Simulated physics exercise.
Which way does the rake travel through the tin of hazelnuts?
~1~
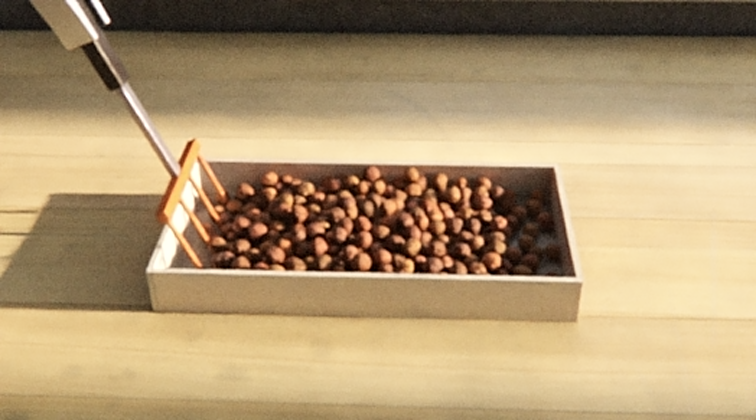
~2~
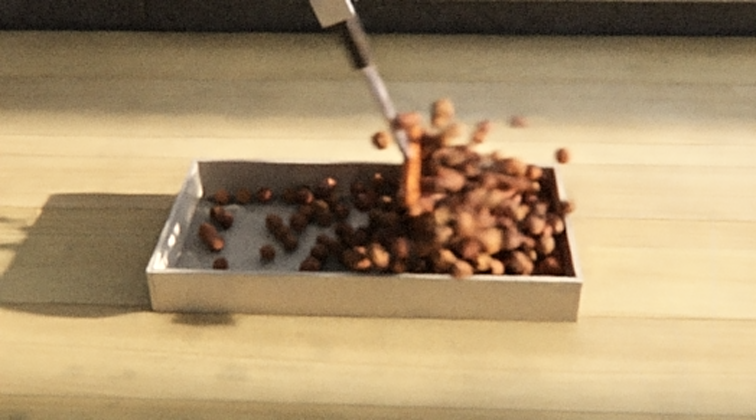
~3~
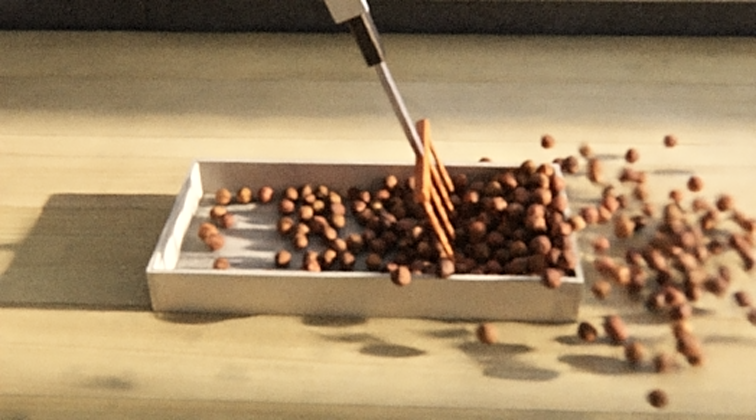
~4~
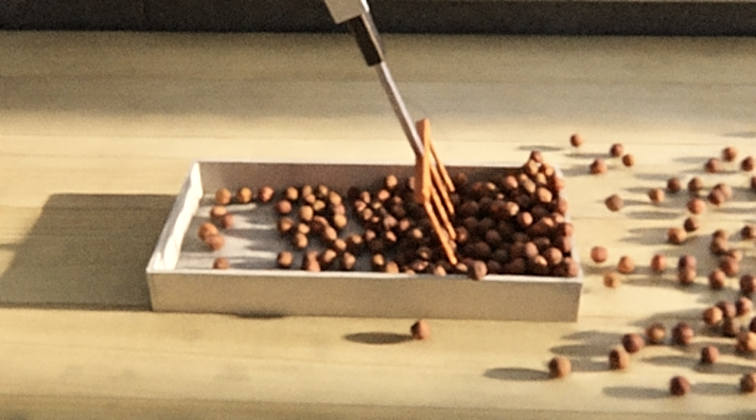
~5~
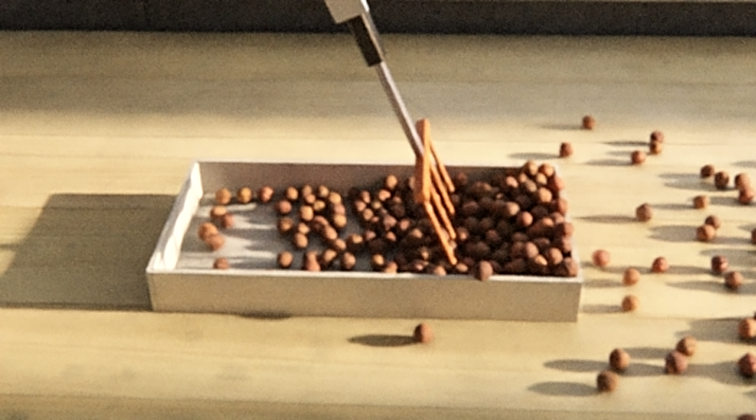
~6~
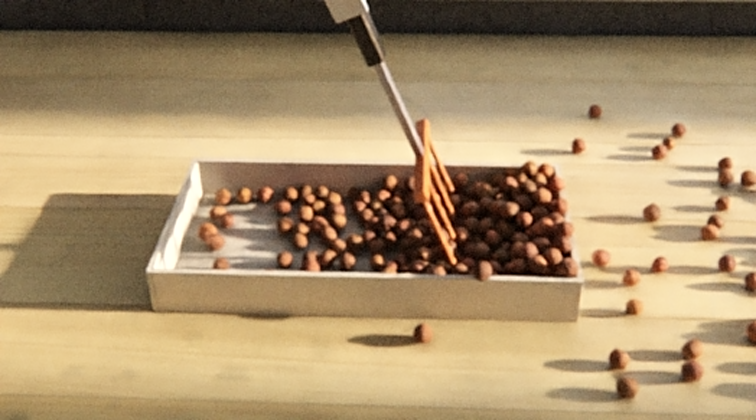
The rake moves to the right, from the left end of the tin toward the piled nuts, and then stays still.
